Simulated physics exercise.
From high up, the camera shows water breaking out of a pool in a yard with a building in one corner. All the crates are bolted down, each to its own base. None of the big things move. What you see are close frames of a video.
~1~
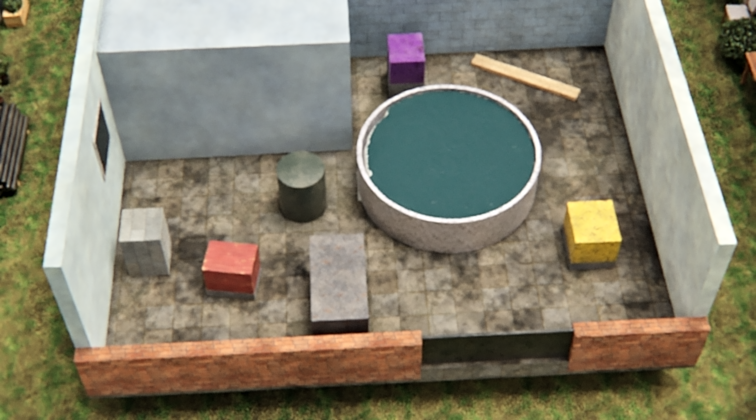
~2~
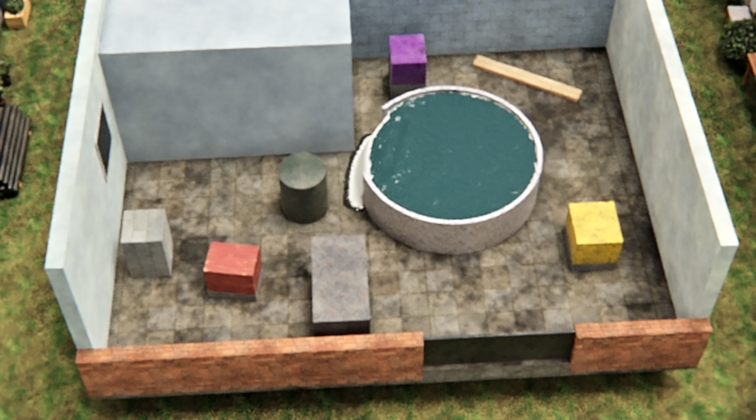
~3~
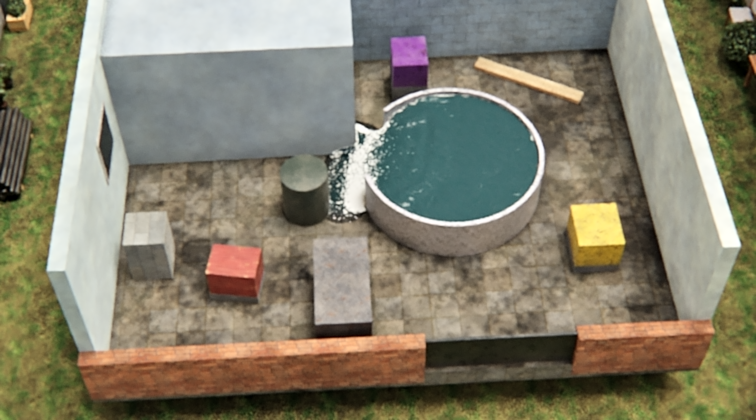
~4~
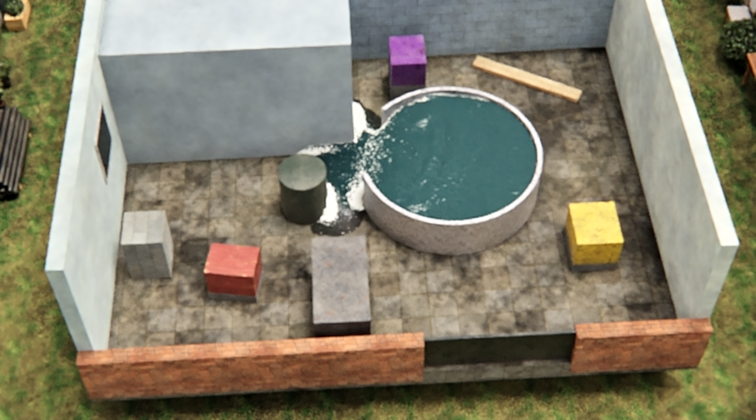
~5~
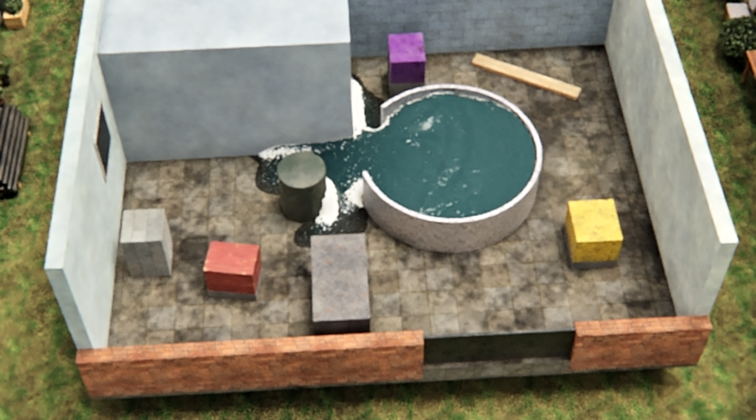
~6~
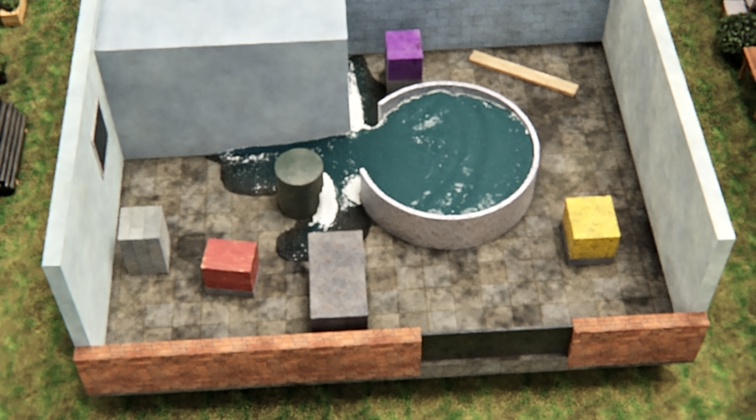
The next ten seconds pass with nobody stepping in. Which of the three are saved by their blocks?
The red crate will be a wet one; the yellow crate will be a dry one; the purple crate will be a dry one.
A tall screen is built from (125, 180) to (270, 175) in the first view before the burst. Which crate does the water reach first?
The purple crate.
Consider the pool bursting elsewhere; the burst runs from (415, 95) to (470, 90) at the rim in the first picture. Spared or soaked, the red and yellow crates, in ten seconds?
As I see it, red crate is not reached, and yellow crate gets reached.
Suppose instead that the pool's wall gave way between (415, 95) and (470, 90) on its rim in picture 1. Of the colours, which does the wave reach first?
That would be the purple-painted one, reached first.
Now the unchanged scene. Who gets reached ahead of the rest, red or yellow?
Note: The red one is first.
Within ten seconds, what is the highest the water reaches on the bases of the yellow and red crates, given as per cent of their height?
80 %, then 180 %.
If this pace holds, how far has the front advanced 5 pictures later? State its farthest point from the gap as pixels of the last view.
Close to (120, 208).
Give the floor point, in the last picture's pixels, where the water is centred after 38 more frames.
I'd point to (339, 207).
A moment on, water covers 25 % of the floor; the red crate water round its plinth, the yellow crate not reached, the purple crate water round its plinth.
Next, water covers 40 % of the floor; the red crate water round its plinth, the yellow crate not reached, the purple crate water round its plinth.
Then, water covers 70 % of the floor; the red crate water round its plinth, the yellow crate not reached, the purple crate water round its plinth.
Later, water covers 95 % of the floor; the red crate water round its plinth, the yellow crate water round its plinth, the purple crate water round its plinth.
In the end, water covers 100 % of the floor; the red crate was topped, the yellow crate stayed above the water, the purple crate stayed above the water.
